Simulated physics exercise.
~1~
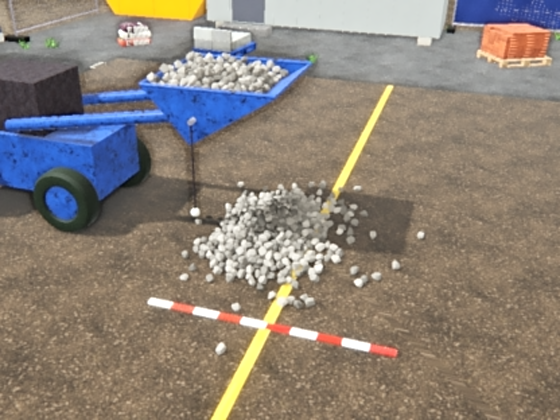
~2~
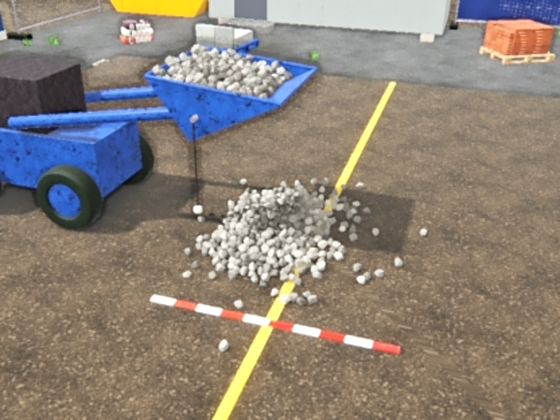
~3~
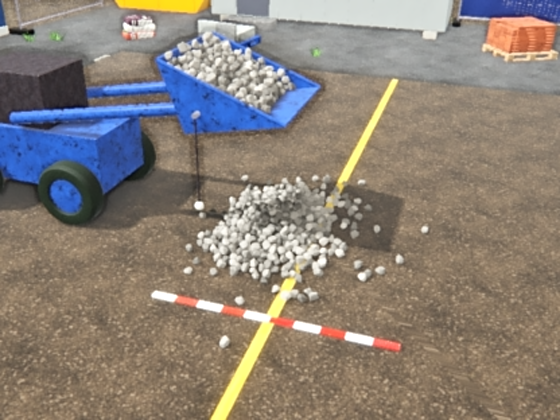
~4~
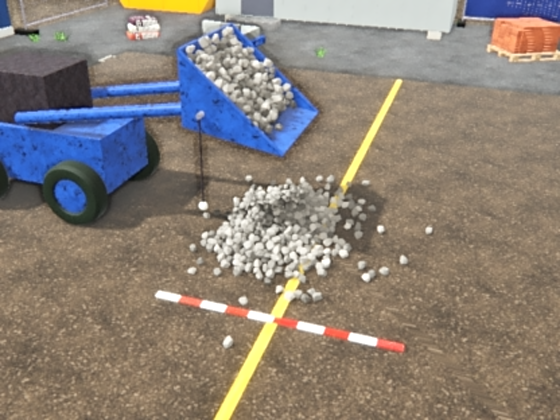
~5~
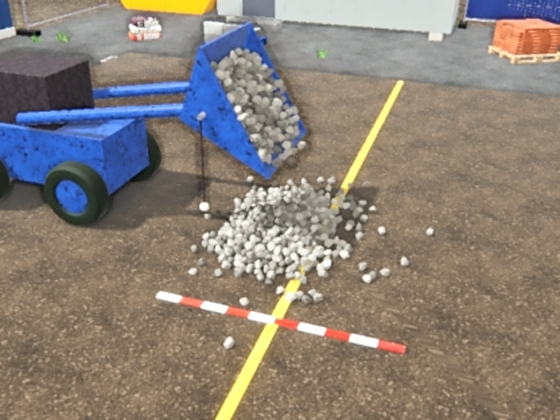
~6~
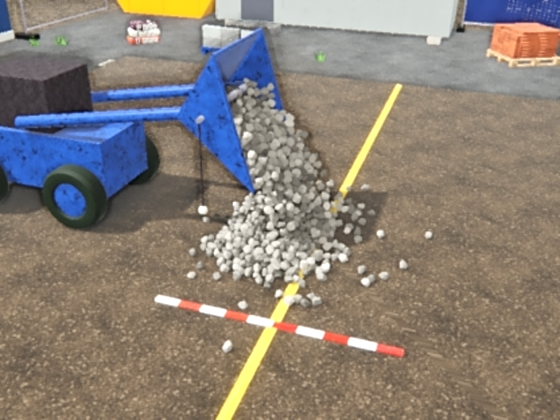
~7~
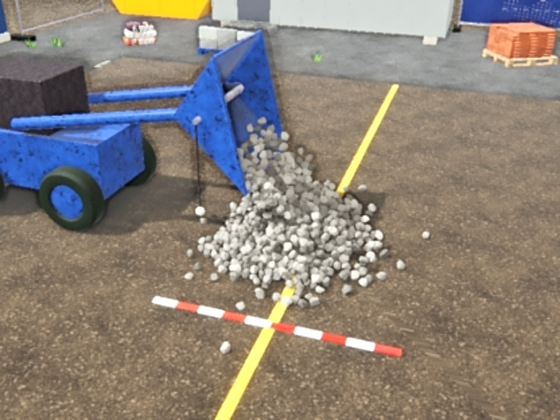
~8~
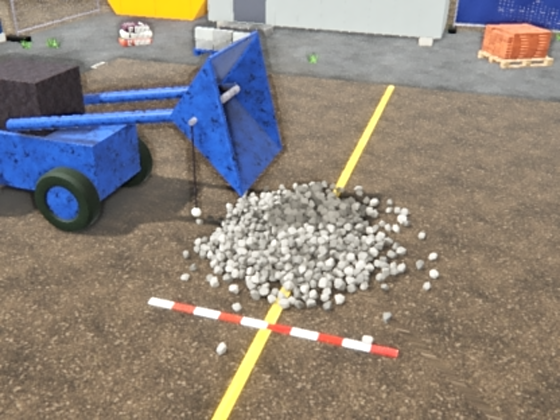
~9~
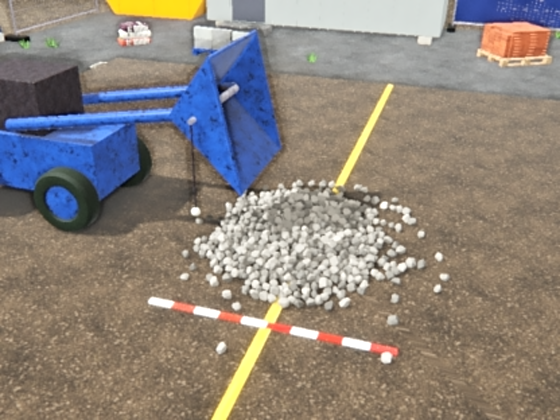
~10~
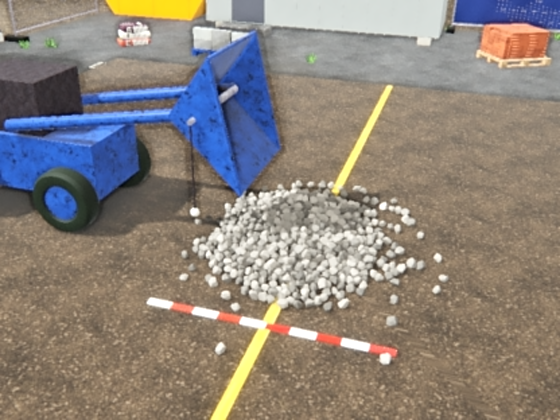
On a brown, gritty yard seen from above, with a grey wall, a yellow skip and a pallet of orange blocks along the back, a blue wheeled loader stands at the left. Its raised bucket holds pale stones, and a loose heap of similar stones already lies below, across a yellow line and behind a red and white striped bar. The bucket tips forward steadily until the stones slide over its lip and pour onto the heap. The pile widens to the right, and a few stones roll toward the bar. Finally the emptied bucket hangs steeply tilted beside the larger, settled heap.
